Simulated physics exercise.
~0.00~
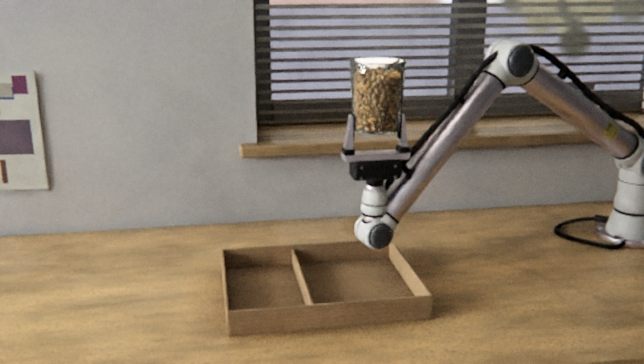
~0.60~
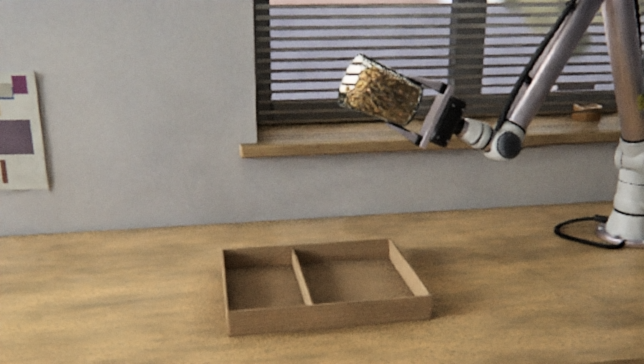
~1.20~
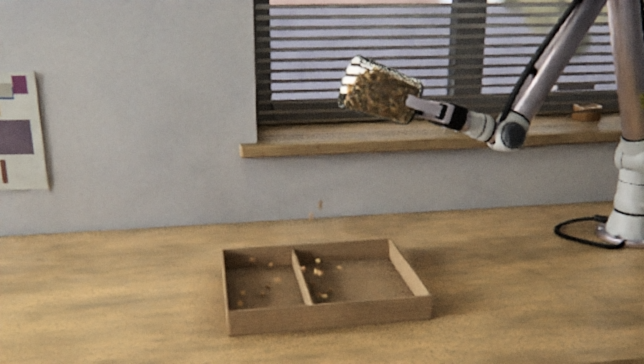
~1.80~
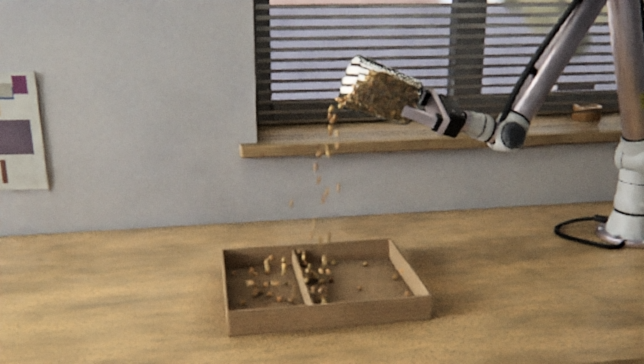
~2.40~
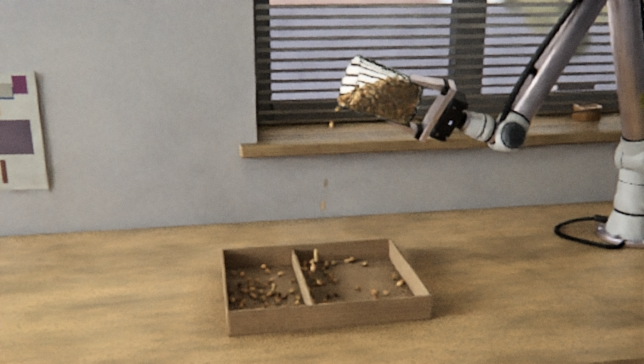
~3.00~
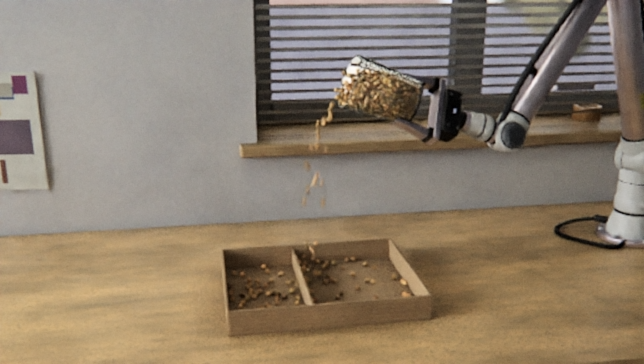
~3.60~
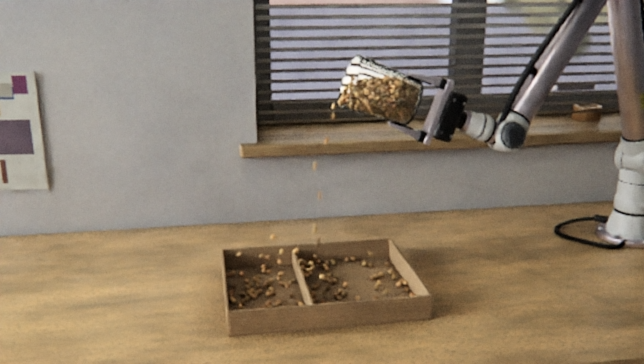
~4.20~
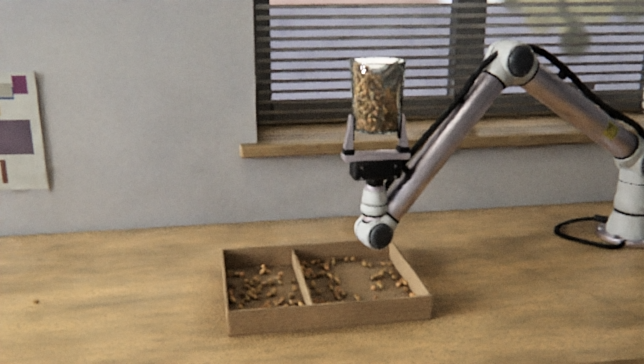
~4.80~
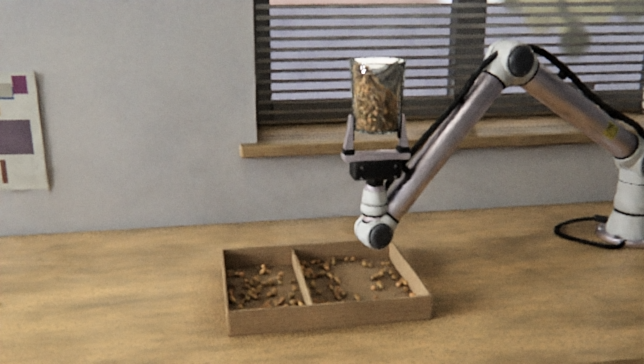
A robot arm held up a clear container of dried chickpeas, swung it right and tipped it, scattering some into both parts of a divided tray on the table, then brought it back upright above the tray, still mostly full.
